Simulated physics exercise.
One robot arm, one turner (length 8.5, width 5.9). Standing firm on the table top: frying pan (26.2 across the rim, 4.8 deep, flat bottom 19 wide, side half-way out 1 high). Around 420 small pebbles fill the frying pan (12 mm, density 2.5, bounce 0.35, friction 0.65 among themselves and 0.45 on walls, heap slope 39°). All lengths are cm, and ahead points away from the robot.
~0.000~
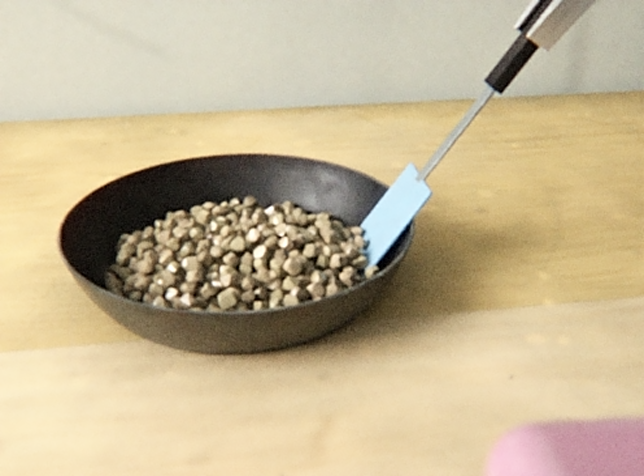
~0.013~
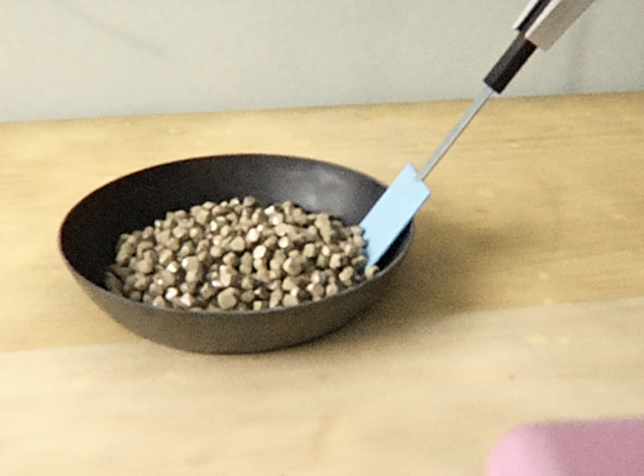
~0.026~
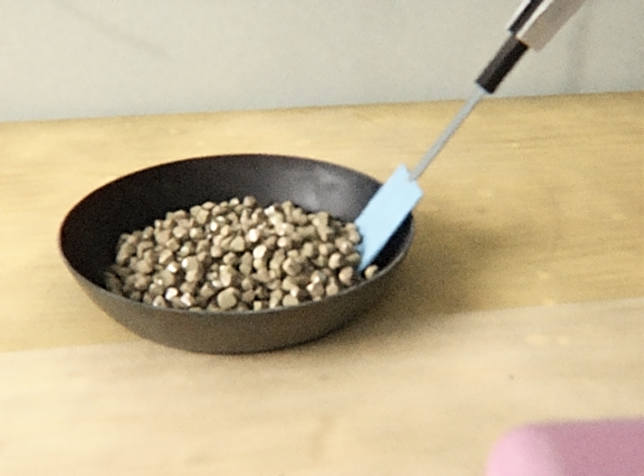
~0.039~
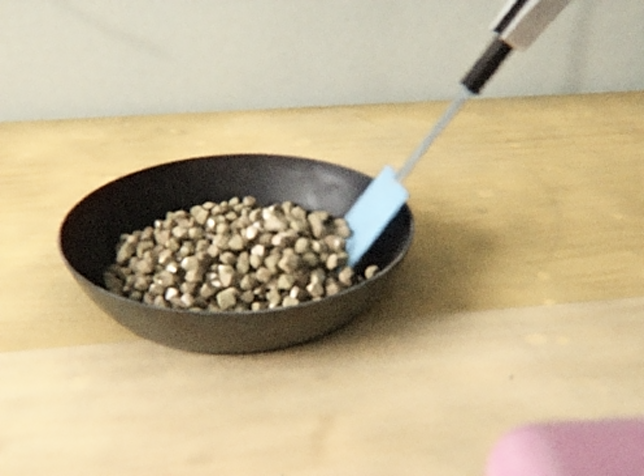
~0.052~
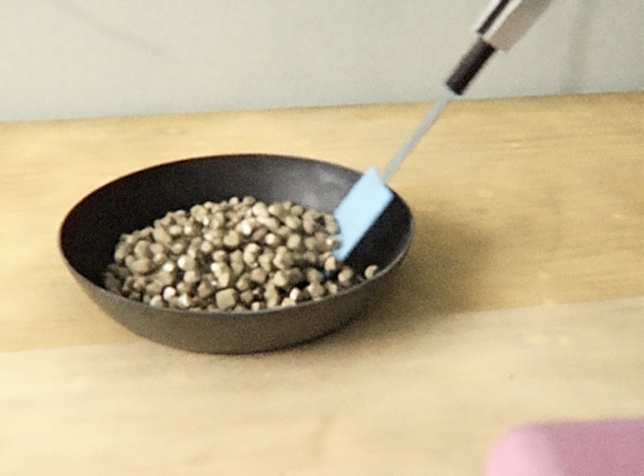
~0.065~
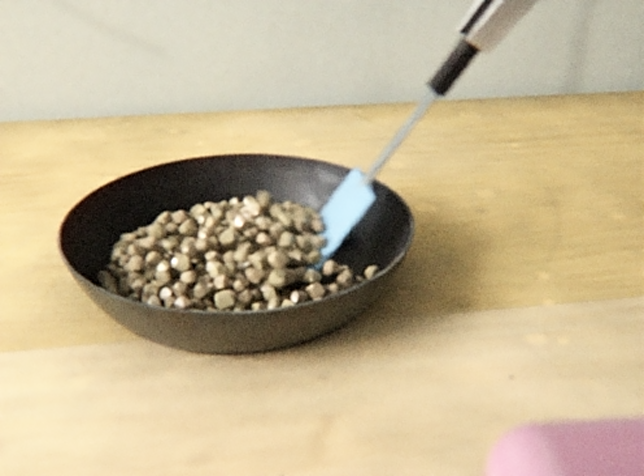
The clip shows a light blue turner held by a robot arm at the right side of a dark frying pan of small brownish pebbles, then moving slowly left, pushing the nearby pebbles into a slightly higher heap.
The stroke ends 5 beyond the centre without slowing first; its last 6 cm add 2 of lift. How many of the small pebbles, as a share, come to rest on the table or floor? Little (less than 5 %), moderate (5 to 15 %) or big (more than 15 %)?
Share on the table or floor: Little (less than 5 %).
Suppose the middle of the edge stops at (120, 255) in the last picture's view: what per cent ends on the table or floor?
About 15 per cent.
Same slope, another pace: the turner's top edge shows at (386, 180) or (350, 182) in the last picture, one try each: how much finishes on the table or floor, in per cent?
Some 0 and 5 per cent.
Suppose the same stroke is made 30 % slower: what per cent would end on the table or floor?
In that case some 0 per cent.
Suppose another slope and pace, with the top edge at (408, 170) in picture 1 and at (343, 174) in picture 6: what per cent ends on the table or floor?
About 5 per cent.
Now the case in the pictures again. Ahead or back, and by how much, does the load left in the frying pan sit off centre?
Roughly 4.0 cm ahead.
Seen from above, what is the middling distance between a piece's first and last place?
About 3 cm.
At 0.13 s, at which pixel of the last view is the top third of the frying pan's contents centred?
Near (201, 240).
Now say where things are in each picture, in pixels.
In the first picture, turner top edge at (422, 177), sloping 54°; upper third of the load around (247, 247), from x 110 to 375, top at y 205; 418 in the frying pan.
In the second picture, turner top edge at (420, 177), sloping 54°; upper third of the load around (247, 247), from x 110 to 375, top at y 205.
In the third picture, turner top edge at (412, 178), sloping 54°; upper third of the load around (249, 246), from x 110 to 375, top at y 205.
In the fourth picture, turner top edge at (398, 179), sloping 54°; upper third of the load around (253, 245), from x 110 to 375, top at y 205.
In the fifth picture, turner top edge at (382, 180), sloping 54°; upper third of the load around (251, 242), from x 110 to 375, top at y 205.
In the sixth picture, turner top edge at (366, 181), sloping 54°; upper third of the load around (245, 241), from x 105 to 375, top at y 200; 418 in the frying pan.
By 0.10 s, sloping 54°, highest piece 8 above the table; 418 in the frying pan.
By 0.13 s, sloping 54°, highest piece 8 above the table; 418 in the frying pan.
By 0.34 s, sloping 54°, highest piece 6 above the table; 409 in the frying pan, 8 on the table or floor, 1 on the blade or in flight.
By 1.39 s, sloping 54°, highest piece 6 above the table; 409 in the frying pan, 9 on the table or floor.
Final count, 409 in the frying pan, 9 on the table or floor. That is 2 % on the table or floor.
